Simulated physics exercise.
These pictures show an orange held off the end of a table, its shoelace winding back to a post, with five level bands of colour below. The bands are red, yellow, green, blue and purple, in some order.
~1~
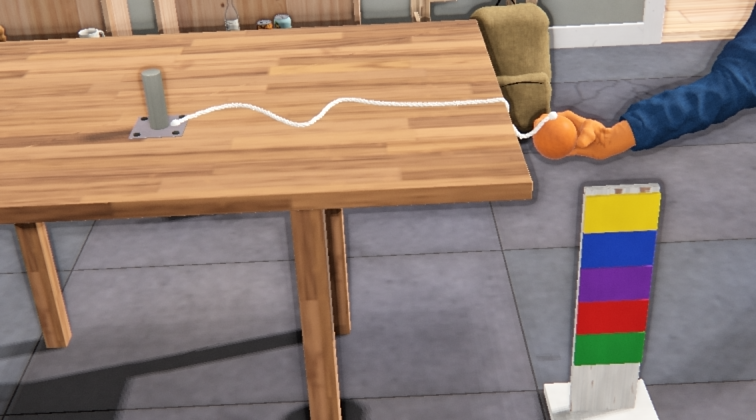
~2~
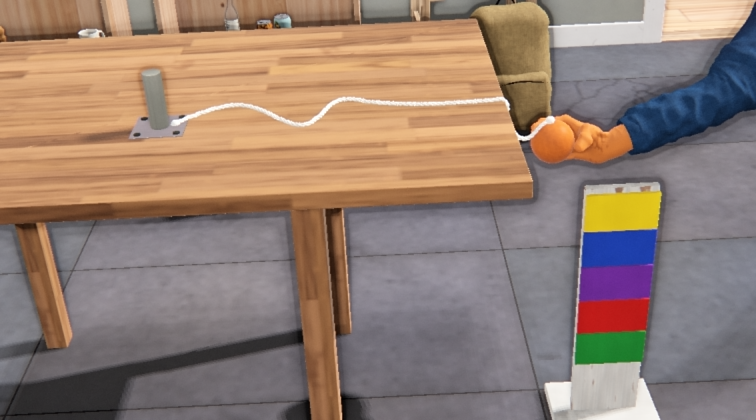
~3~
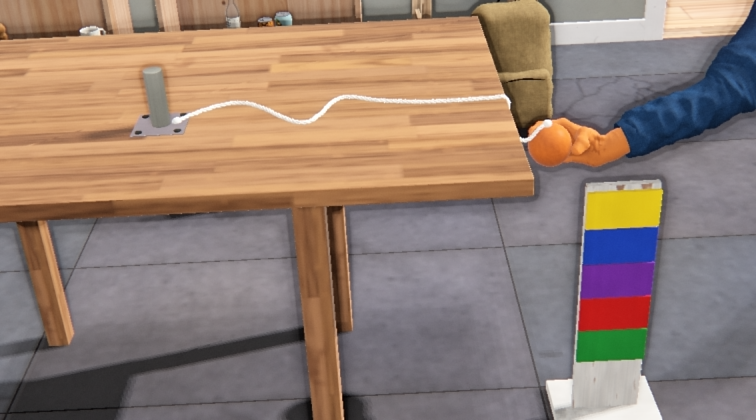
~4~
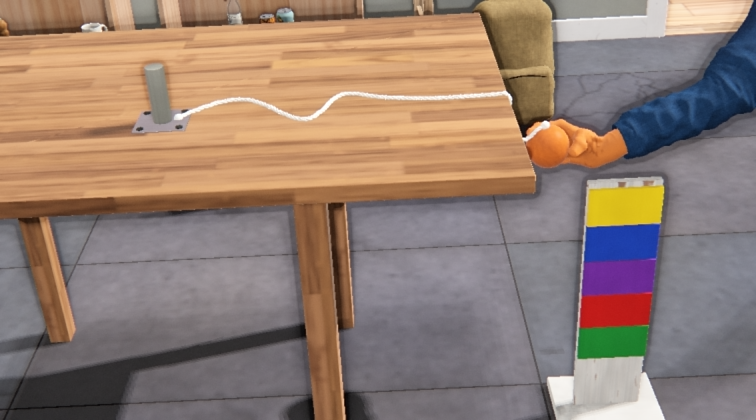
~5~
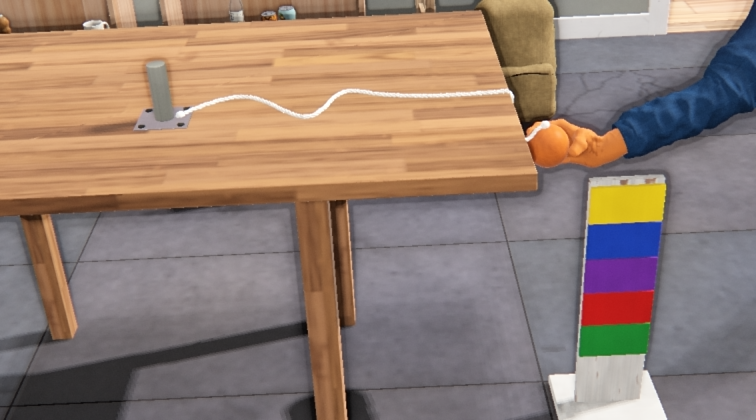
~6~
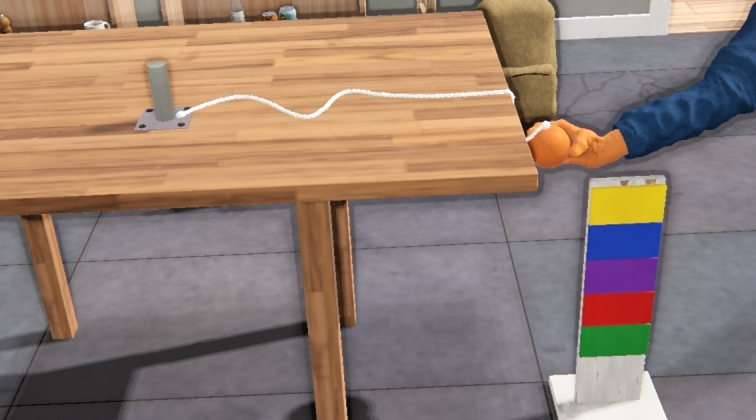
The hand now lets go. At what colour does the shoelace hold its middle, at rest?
The shoelace holds its middle at blue.
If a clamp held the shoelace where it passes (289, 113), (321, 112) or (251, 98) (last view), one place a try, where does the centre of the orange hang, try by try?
Near (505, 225), (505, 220) and (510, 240).
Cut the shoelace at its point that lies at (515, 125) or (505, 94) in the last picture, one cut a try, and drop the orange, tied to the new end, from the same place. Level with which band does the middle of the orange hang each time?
Taking them in turn: Yellow; above them all.
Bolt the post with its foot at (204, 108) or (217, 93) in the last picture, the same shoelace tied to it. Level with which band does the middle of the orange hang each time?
In that order: Purple; purple.
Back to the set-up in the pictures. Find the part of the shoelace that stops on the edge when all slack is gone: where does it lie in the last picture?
Near (434, 96).
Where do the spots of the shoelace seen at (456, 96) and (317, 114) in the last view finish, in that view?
Near (510, 109) and (359, 100).
Early on, orange near (541, 247); level with blue.
Midway, orange near (484, 247); level with blue.
Near the end, orange near (519, 247); level with blue.
Finally, orange near (509, 249); level with blue. At blue.
